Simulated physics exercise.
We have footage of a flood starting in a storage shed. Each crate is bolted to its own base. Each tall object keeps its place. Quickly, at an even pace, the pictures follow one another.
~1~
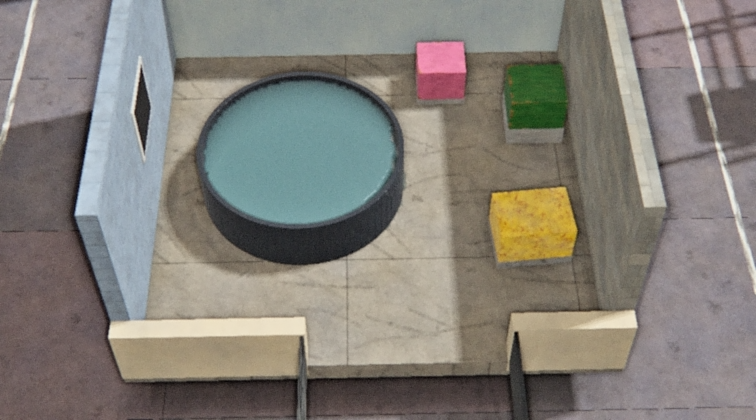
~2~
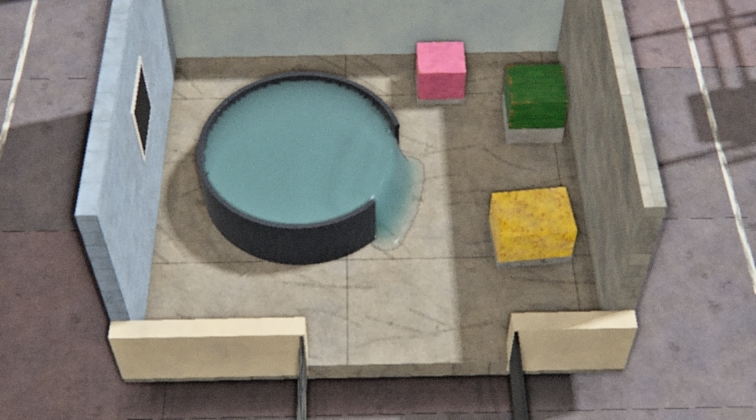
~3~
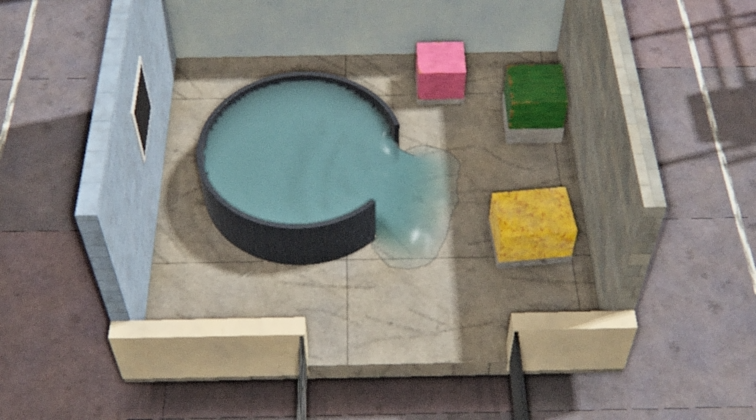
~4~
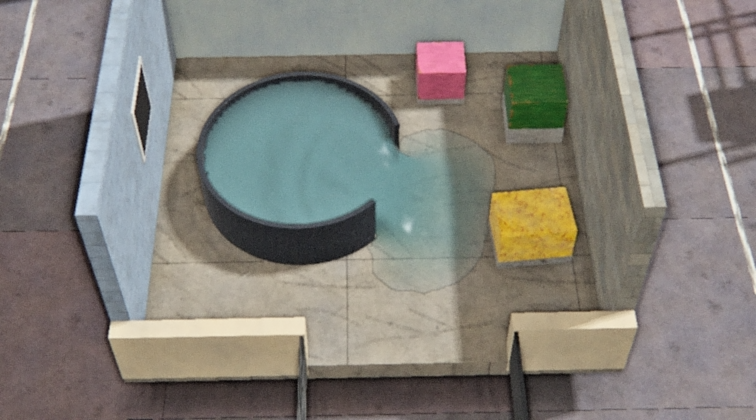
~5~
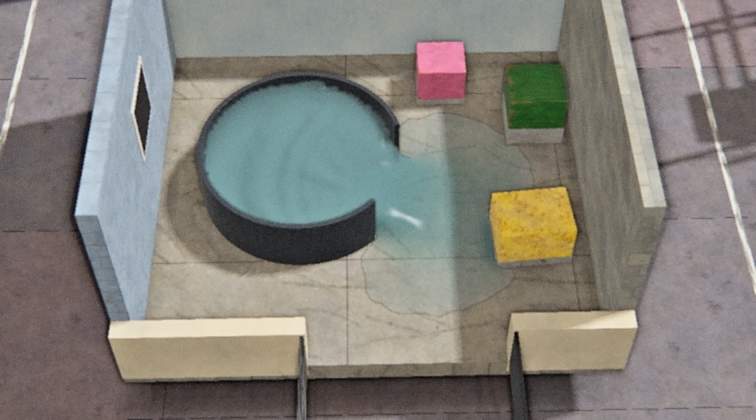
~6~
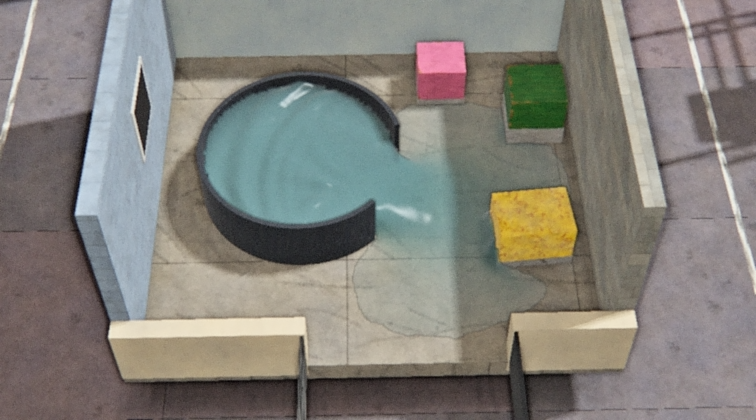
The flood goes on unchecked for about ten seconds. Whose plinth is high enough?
In the end looks like the green crate is within reach of the water. Looks like the yellow crate is within reach of the water. Looks like the pink crate is within reach of the water.
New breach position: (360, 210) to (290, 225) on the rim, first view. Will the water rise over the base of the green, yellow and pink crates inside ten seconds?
Here's how it goes: The green crate is left untouched, the yellow crate is left untouched, and the pink crate is left untouched.
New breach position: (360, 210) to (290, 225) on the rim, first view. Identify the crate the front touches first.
My pick is the yellow crate.
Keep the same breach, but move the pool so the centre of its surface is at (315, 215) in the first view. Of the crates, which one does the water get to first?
Answer: The yellow-painted one, before any other.
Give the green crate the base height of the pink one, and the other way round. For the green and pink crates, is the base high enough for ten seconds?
Then green gets flooded and pink stays clear.
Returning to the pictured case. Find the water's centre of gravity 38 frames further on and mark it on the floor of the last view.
The water's centre sits above (400, 182).
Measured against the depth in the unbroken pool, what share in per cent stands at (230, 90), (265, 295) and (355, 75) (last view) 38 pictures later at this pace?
I'd say around 6 per cent, then 4 per cent, then 8 per cent.
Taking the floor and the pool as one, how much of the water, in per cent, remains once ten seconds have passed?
Some 66 per cent.
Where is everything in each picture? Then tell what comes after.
In the first frame, still water in the round tank at (301, 150).
In the second frame, water pours out at (396, 188) and has run to (414, 161).
In the third frame, water pours out at (396, 192) and has run to (443, 154).
In the fourth frame, water pours out at (396, 193) and has run to (485, 157).
In the fifth frame, the front is at (498, 286), out from the gap at (396, 193).
In the sixth frame, the front is at (559, 172), out from the gap at (396, 193).
A moment on, water covers 40 % of the floor; the green crate water round its plinth, the yellow crate water round its plinth, the pink crate water round its plinth.
Next, water covers 40 % of the floor; the green crate water round its plinth, the yellow crate water round its plinth, the pink crate water round its plinth.
Then, water covers 50 % of the floor; the green crate water round its plinth, the yellow crate water round its plinth, the pink crate water round its plinth.
Later, water covers 90 % of the floor; the green crate water round its plinth, the yellow crate water round its plinth, the pink crate water round its plinth.
In the end, water covers 100 % of the floor; the green crate was topped, the yellow crate was topped, the pink crate was topped.
